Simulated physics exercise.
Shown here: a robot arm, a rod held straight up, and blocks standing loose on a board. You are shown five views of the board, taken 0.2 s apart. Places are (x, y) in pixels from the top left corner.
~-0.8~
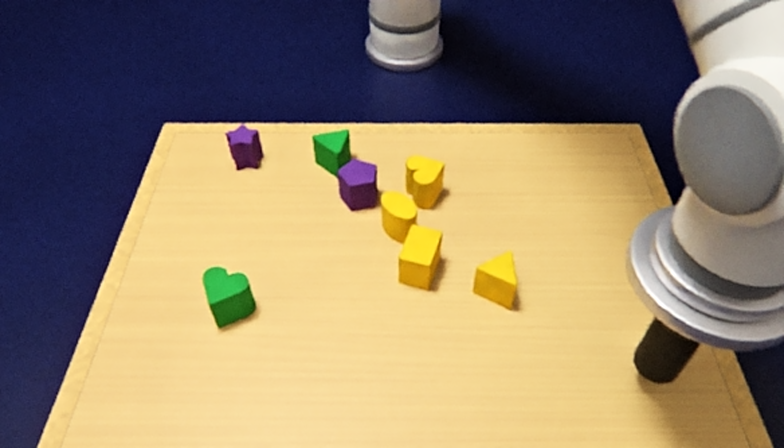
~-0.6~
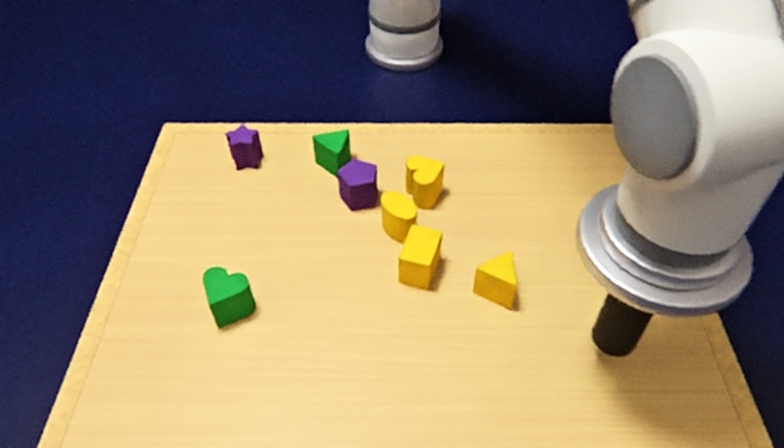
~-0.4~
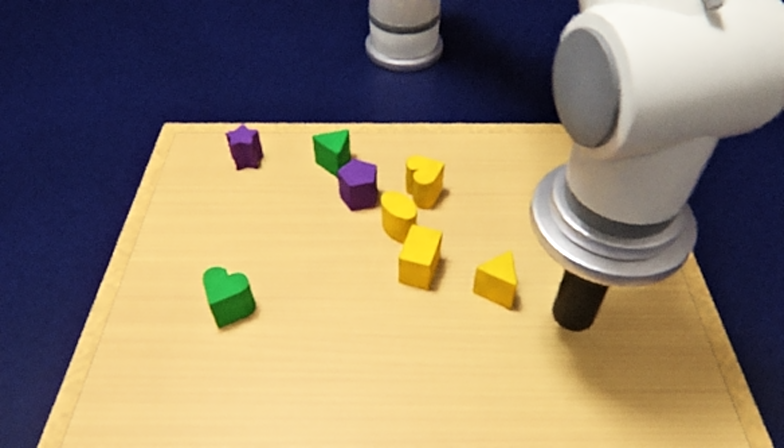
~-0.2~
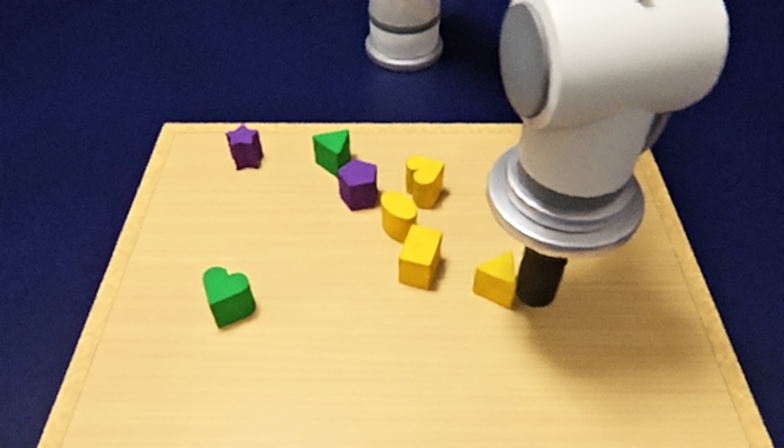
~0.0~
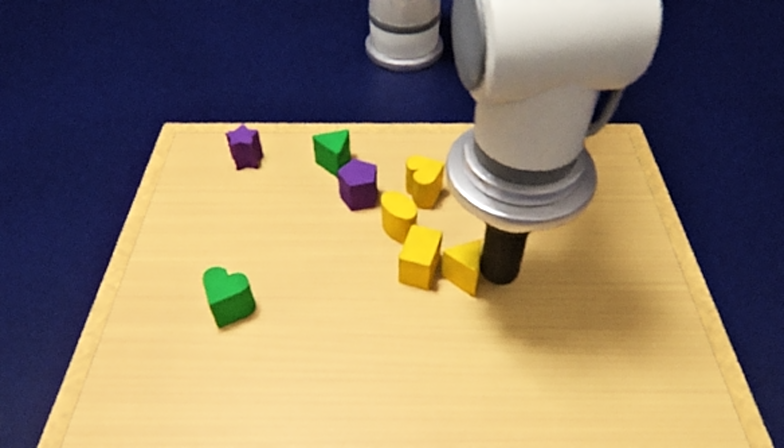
A robot arm slid its dark rod leftward and slightly away across the wooden board, then met the yellow triangle and pushed it left toward the yellow block while the other colored blocks stayed still.
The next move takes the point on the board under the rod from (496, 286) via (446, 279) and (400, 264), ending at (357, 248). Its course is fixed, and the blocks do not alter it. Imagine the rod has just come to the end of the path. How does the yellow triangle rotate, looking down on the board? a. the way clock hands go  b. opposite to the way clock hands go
Option a.
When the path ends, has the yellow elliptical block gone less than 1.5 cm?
Short answer: Yes.
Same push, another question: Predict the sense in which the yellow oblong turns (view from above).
Twists anticlockwise.
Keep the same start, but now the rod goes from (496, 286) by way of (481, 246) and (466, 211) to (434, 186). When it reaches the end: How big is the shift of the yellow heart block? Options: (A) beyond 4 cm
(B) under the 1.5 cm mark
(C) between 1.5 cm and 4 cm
My pick is C.
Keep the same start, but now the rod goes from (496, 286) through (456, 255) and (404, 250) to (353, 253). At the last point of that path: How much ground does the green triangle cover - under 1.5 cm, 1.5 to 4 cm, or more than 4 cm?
Once the path ends, it will sit under 1.5 cm from where it is now.
The first path, step by step. One third of the way, rod (446, 263); yellow oblong (380, 232), turned 20° anticlockwise; yellow triangle (417, 242), turned 25° clockwise.
Two thirds of the way, rod (399, 248); yellow oblong (345, 223), turned 35° anticlockwise; yellow triangle (375, 222), turned 30° clockwise.
At the end, rod (356, 232); purple pentagonal block not moved; yellow elliptical block (398, 202); yellow oblong (310, 217), turned 45° anticlockwise; yellow triangle (334, 205), turned 20° clockwise.
